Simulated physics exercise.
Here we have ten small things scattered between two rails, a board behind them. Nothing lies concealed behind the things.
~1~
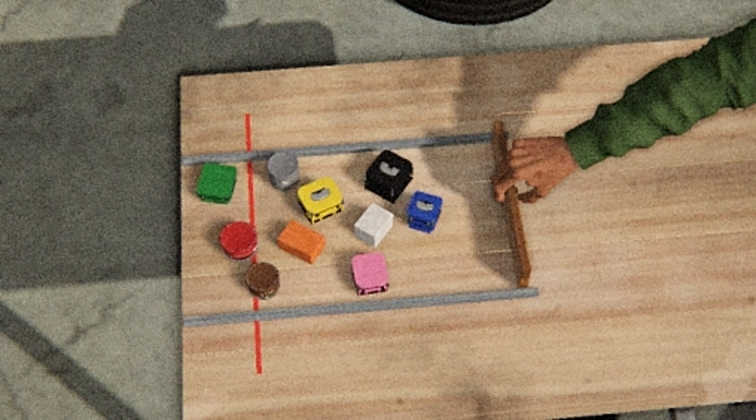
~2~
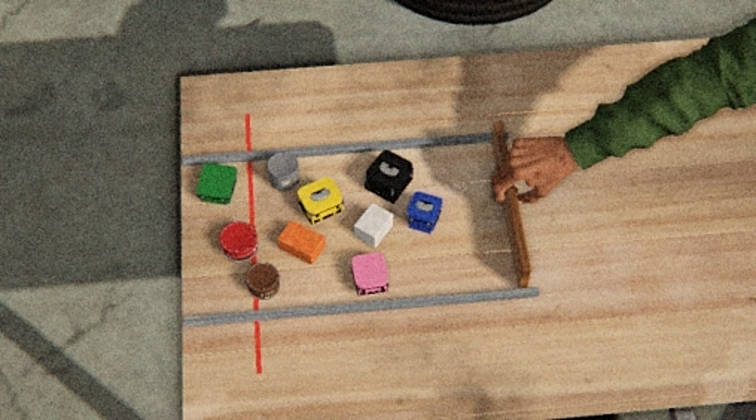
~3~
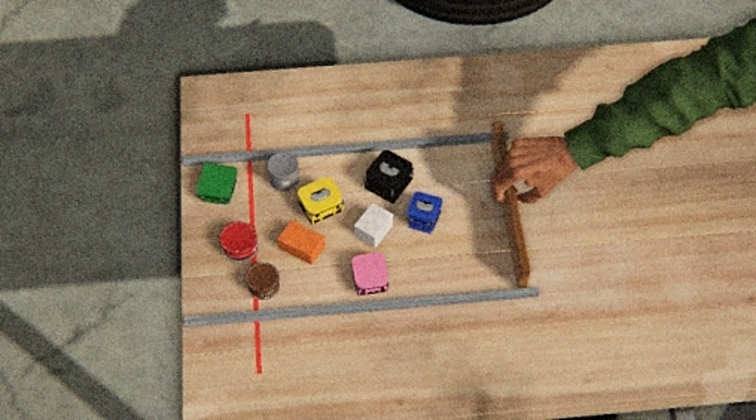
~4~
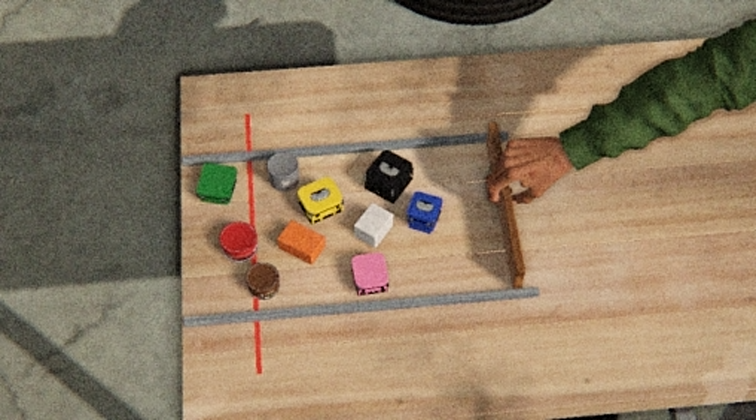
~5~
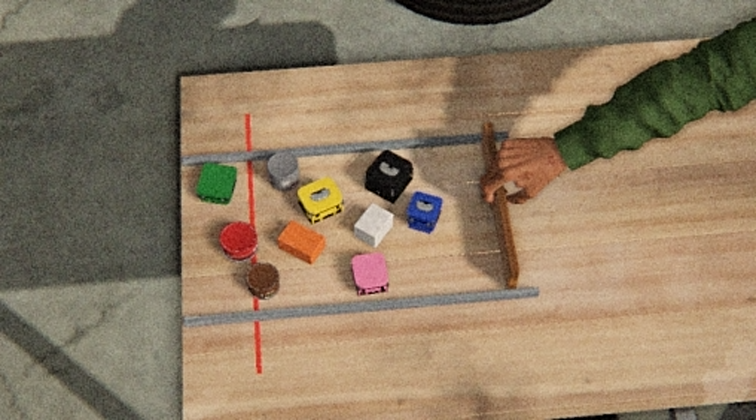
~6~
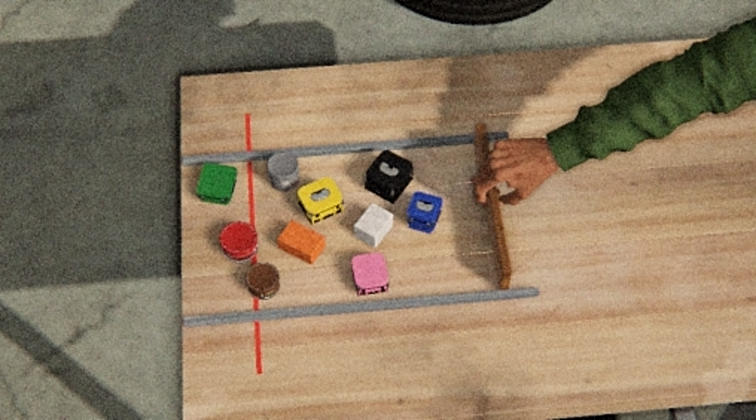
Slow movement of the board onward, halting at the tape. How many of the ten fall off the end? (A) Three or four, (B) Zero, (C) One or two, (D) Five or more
C.
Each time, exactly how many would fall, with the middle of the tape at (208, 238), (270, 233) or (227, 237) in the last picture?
Floor tally per try: 5 / 0 / 5.
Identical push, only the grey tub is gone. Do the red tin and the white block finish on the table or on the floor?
Well, the red tin goes off the edge while the white block is still there.
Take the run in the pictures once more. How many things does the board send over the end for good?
That would be exactly 1.
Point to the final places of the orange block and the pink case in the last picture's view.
The first one ends at (199, 270), the second at (239, 286).
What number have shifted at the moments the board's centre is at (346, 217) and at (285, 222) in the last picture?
By then 7, and later 10.
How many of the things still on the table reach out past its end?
Tally: 3.
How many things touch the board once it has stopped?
Well, it touches 3.
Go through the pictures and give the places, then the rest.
In the first picture, green case (217, 184); red tin (239, 242); brown pot (263, 281); board (510, 203); tape (253, 235).
In the second picture, red tin (239, 242); grey tub (284, 172).
In the third picture, brown pot (263, 281); pink case (370, 275).
In the fourth picture, green case (218, 185); white block (374, 225).
In the fifth picture, red tin (239, 242); blue case (424, 212).
In the sixth picture, green case (218, 185); red tin (239, 242); brown pot (263, 281); board (492, 205); tape (253, 235).
Soon after, none off yet; green case at rest near (218, 185); red tin at rest near (239, 242); brown pot at rest near (263, 281).
At rest, the number that fall off is one or two; fallen, red tin.
